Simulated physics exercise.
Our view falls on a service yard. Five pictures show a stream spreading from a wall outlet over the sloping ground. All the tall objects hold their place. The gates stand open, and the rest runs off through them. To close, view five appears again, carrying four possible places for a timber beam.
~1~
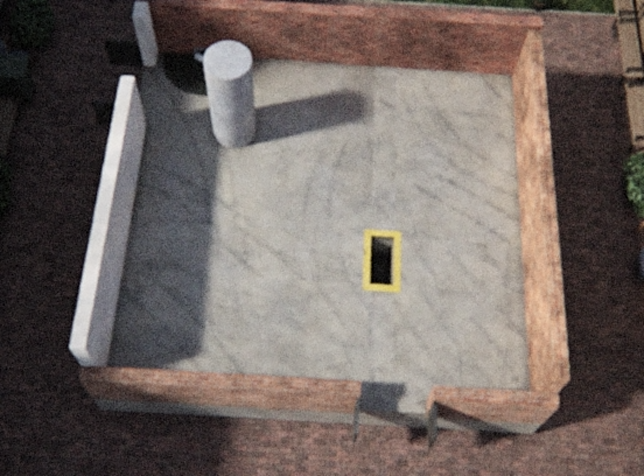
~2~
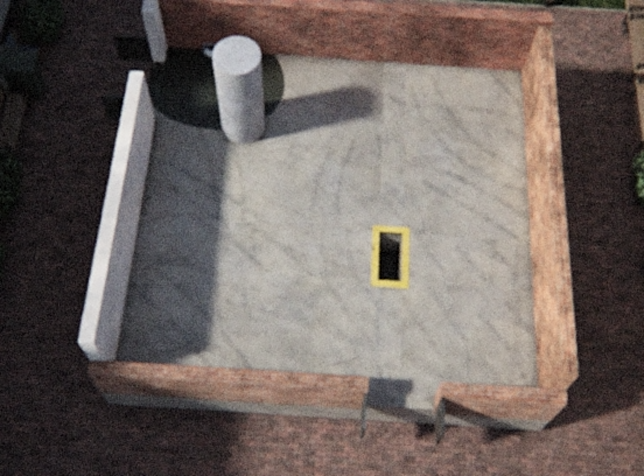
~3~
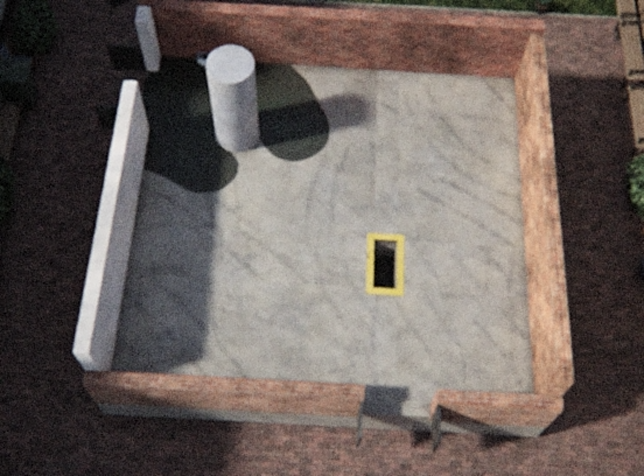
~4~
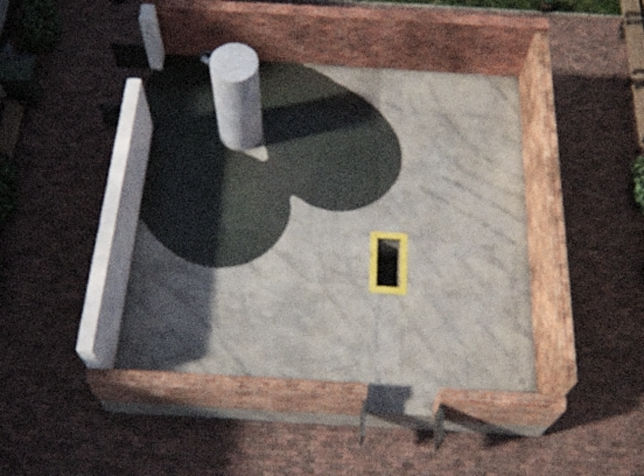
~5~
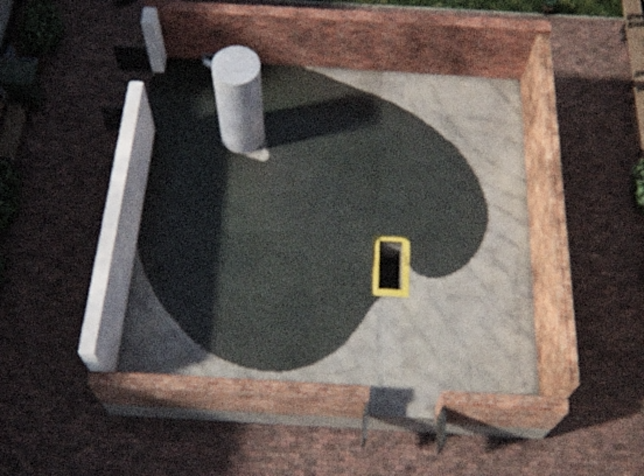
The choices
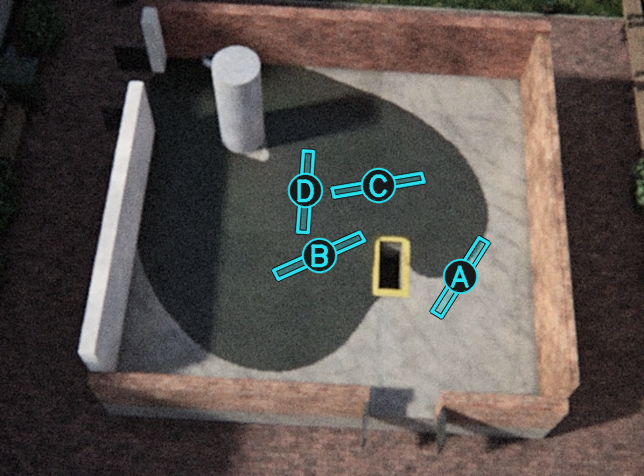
A walled yard with a pale pillar stood still while dark water spread from the upper left corner, flowed around the pillar, widened across much of the floor and reached the yellow-edged drain.
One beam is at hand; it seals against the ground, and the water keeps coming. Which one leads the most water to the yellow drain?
Take A.
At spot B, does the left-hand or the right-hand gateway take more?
More leaves on the right.
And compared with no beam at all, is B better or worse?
It is worse.
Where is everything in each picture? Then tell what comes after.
Outfall at (205, 52); yellow drain at (382, 260); open gate at (392, 398); open gate at (151, 95); water covers 3 % of the ground and shows as far out as (183, 87); yellow drain still dry.
Water covers 8 % of the ground and shows as far out as (183, 119); yellow drain still dry.
Water covers 15 % of the ground and shows as far out as (322, 143); yellow drain still dry.
Water covers 31 % of the ground and shows as far out as (240, 260); yellow drain still dry.
Water covers 57 % of the ground and shows as far out as (304, 359); yellow drain taking water.
On the marked copy, A from (436, 314) to (483, 240); B from (275, 274) to (361, 236); C from (333, 192) to (422, 177); D from (302, 232) to (308, 151).
For spot A, about 15 % of the stream runs into the yellow drain, about 77 % out by the gates.
For spot B, about 9 % of the stream runs into the yellow drain, about 81 % out by the gates.
For spot C, about 9 % of the stream runs into the yellow drain, about 81 % out by the gates.
For spot D, about 7 % of the stream runs into the yellow drain, about 84 % out by the gates.
